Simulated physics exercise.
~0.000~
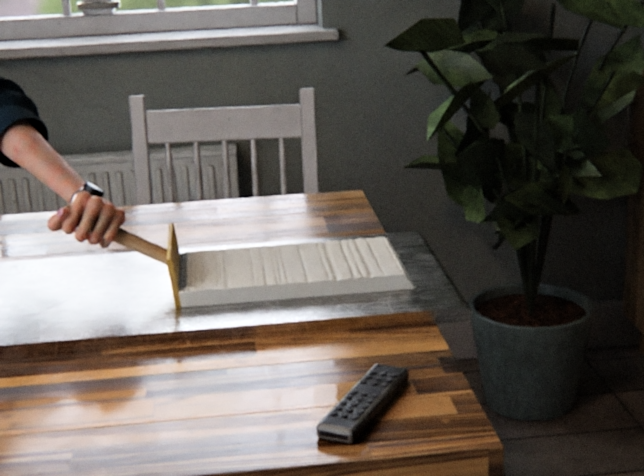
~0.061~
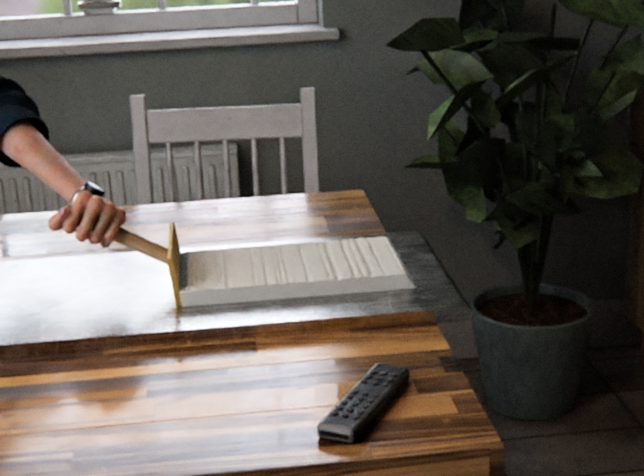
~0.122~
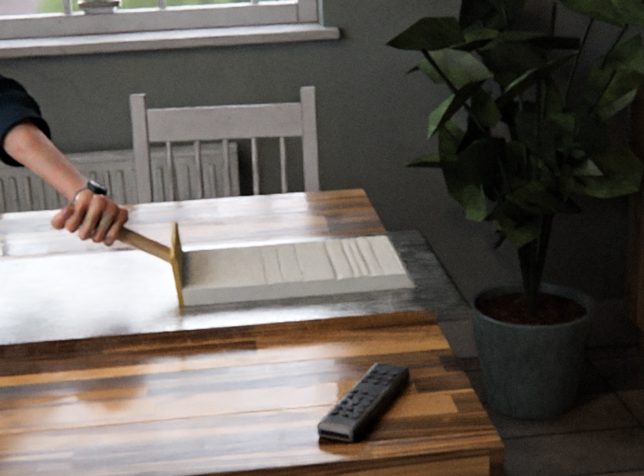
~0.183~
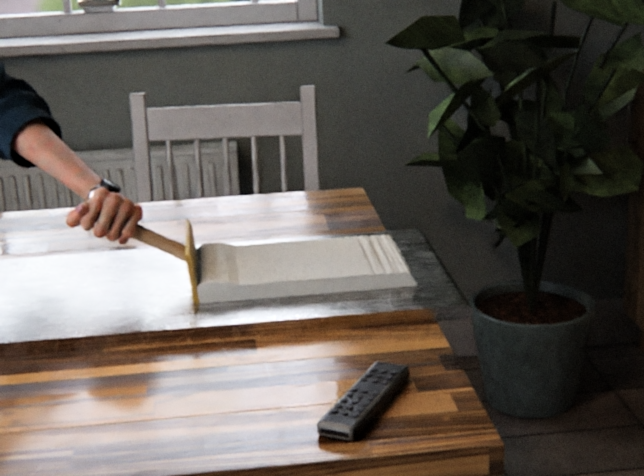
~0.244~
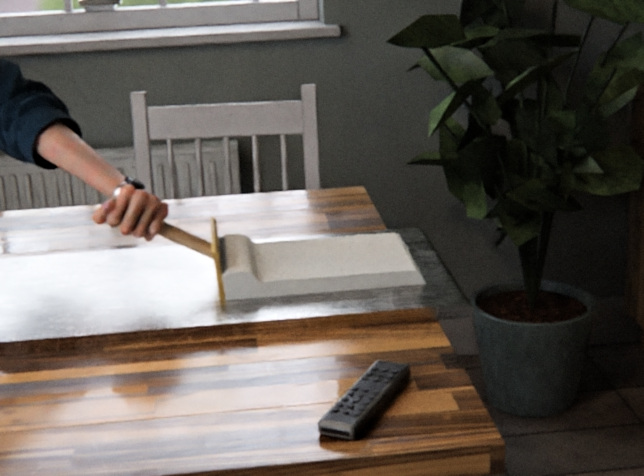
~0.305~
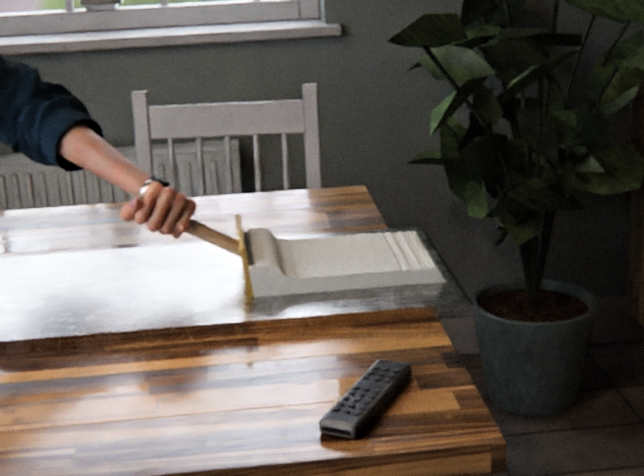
At first, a hand holds a wooden-handled blade still against a ridged layer of pale powder on a dark sheet across a wooden table. Then the hand pushes the blade to the right, and the ridges smooth out as the powder heaps up against it, the far edge shifting slightly right with new ridges appearing there.
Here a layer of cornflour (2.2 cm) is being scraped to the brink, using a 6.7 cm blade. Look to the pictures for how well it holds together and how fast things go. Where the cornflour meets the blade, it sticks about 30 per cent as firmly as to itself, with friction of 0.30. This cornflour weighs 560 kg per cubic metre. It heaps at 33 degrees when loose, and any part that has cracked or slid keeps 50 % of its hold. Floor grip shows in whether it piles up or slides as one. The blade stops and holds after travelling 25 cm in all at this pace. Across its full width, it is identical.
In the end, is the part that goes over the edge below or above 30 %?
Outcome: Exceeding 30 %.
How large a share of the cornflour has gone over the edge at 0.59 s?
That share is about 25 %.
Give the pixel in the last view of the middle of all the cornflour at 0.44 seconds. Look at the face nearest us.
Roughly pixel (393, 278) on the near face.
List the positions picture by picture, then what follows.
In the first picture, foot of the blade at (181, 307), not yet moved; foremost bit of the cornflour at (413, 288), piled 2.2 cm high.
In the second picture, foot of the blade at (182, 307), not yet moved; foremost bit of the cornflour at (414, 288), piled 2.2 cm high.
In the third picture, foot of the blade at (185, 306), moved 4 mm; foremost bit of the cornflour at (414, 287), piled 2.3 cm high.
In the fourth picture, foot of the blade at (200, 303), moved 2.4 cm; foremost bit of the cornflour at (416, 285), piled 2.9 cm high.
In the fifth picture, foot of the blade at (226, 300), moved 6.0 cm; foremost bit of the cornflour at (425, 284), piled 4.0 cm high.
In the sixth picture, foot of the blade at (254, 297), moved 9.6 cm; foremost bit of the cornflour at (444, 281), piled 4.6 cm high.
After 0.44 s, 0 % has gone over the edge.
After 0.59 s, 24 % has gone over the edge.
After 0.75 s, 43 % has gone over the edge.
After 0.91 s, 43 % has gone over the edge.
After 1.39 s, 44 % has gone over the edge.
